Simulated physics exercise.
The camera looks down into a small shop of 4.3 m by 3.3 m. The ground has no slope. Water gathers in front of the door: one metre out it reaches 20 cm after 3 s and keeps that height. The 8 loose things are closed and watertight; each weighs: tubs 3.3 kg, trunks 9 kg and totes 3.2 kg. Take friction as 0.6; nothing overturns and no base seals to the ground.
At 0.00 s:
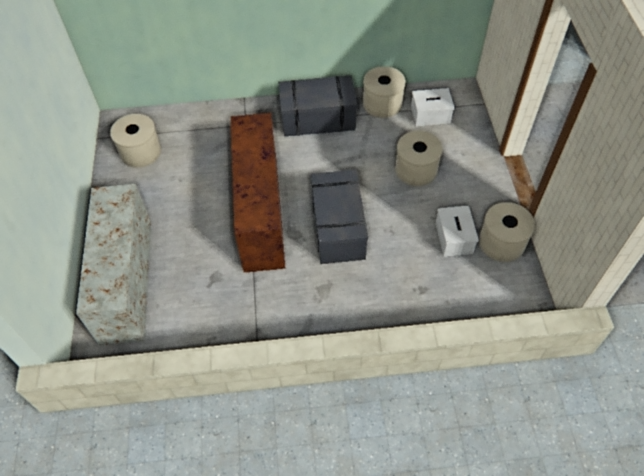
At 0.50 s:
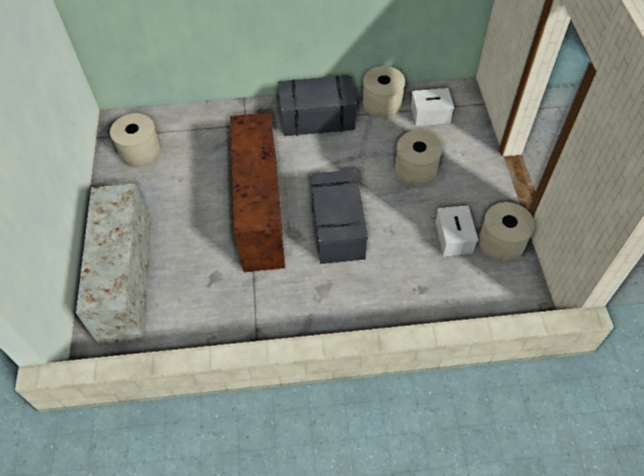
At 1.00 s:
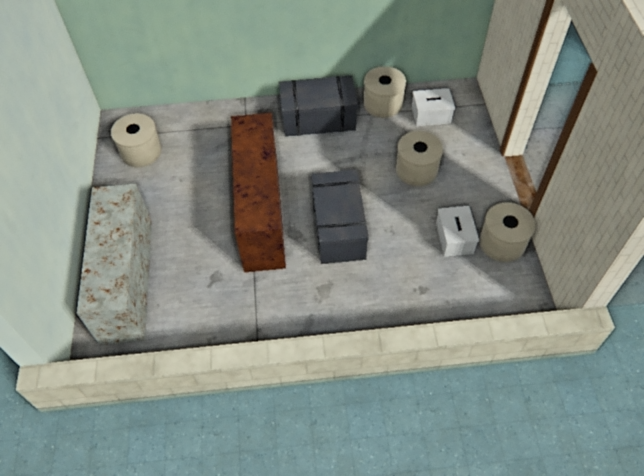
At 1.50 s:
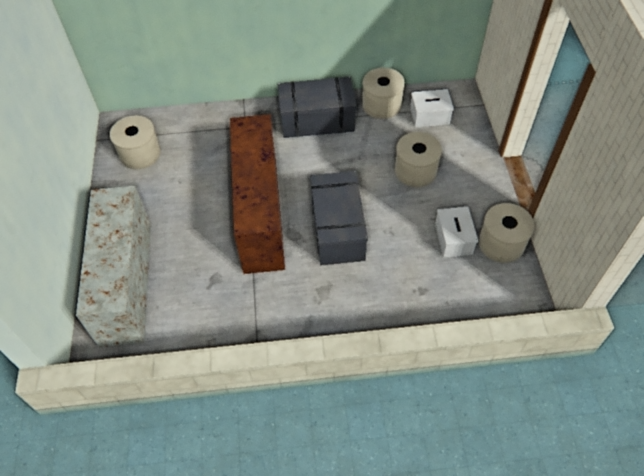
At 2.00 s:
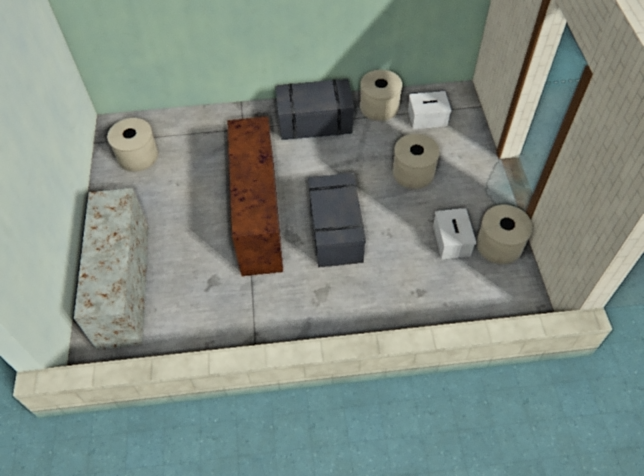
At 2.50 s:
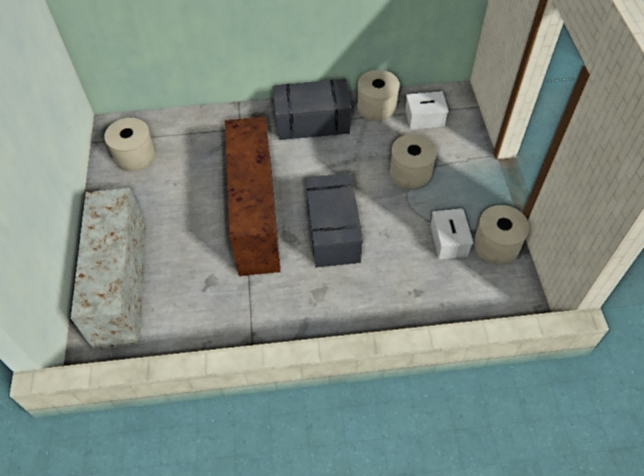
In a small shop with rolls, boxes and blocks spread over a grey floor, water covered the ground outside, then a shallow patch crept in through the doorway on the right, while the objects stayed put.
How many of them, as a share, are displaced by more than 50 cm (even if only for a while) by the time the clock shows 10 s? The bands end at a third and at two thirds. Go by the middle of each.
It is at least two thirds.
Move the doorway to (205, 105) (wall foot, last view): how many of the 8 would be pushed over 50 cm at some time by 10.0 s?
In that case 2 of them.
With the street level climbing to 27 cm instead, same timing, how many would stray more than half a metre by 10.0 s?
In that case 8 of them.
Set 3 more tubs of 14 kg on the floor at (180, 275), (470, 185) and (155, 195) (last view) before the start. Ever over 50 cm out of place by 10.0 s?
In that order: Under, past it, under.
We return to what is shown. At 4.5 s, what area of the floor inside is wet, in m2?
Some 7.5 m2.
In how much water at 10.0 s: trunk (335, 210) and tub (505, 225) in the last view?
Roughly 6 and 3 cm.
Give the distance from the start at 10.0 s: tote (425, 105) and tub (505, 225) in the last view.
In that order: 60 cm, 50 cm.
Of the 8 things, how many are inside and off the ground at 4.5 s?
I count 2.
After 3.5 s 0 of 8 are over 50 cm from their spots; 0 afloat.
After 4.5 s 2 of 8 are over 50 cm from their spots; 2 afloat.
After 7.0 s 4 of 8 are over 50 cm from their spots; 4 afloat.
After 10.0 s 8 of 8 are over 50 cm from their spots, and 8 have been at some point; 8 afloat.
